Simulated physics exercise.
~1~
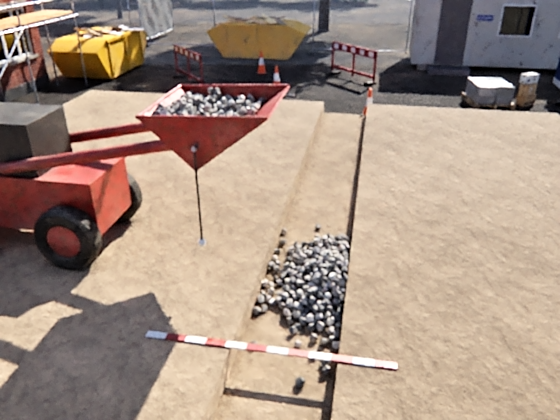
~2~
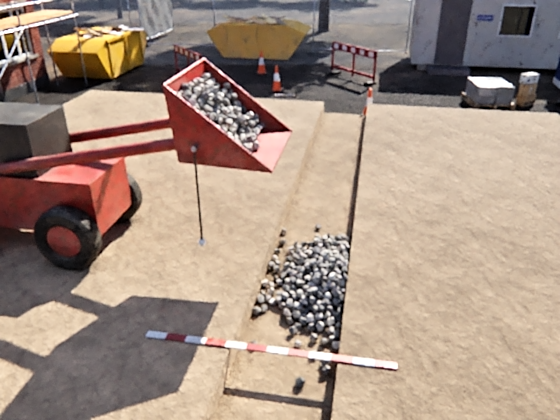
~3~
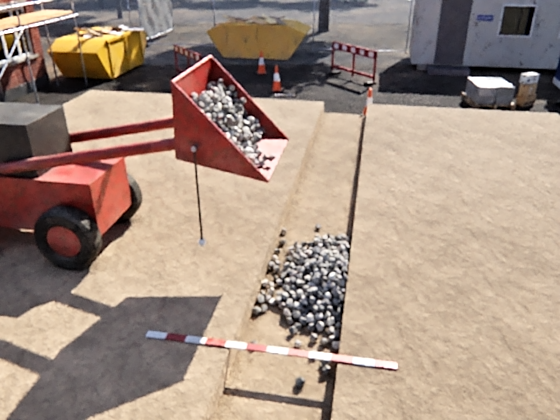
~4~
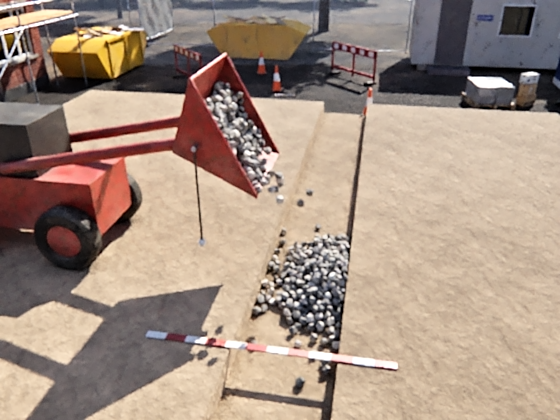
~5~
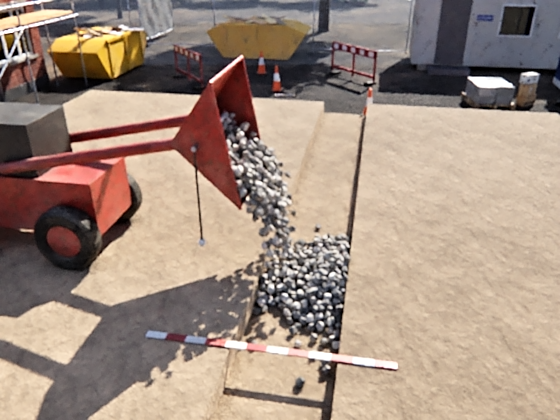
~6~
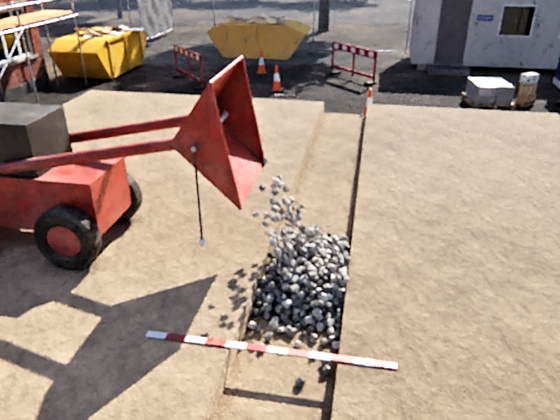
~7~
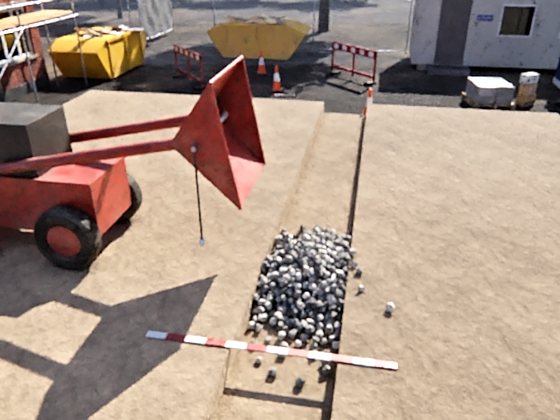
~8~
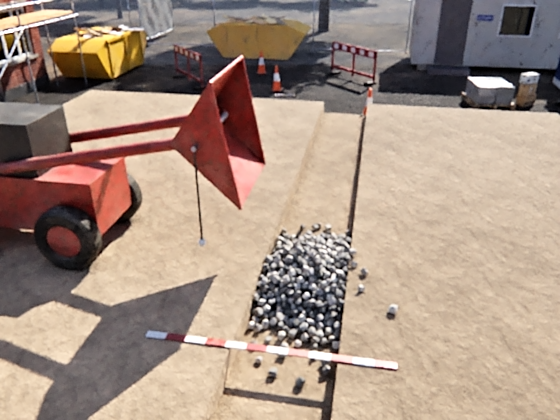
The loader's red bucket tips forward and pours its grey stones onto the pile in the trench.
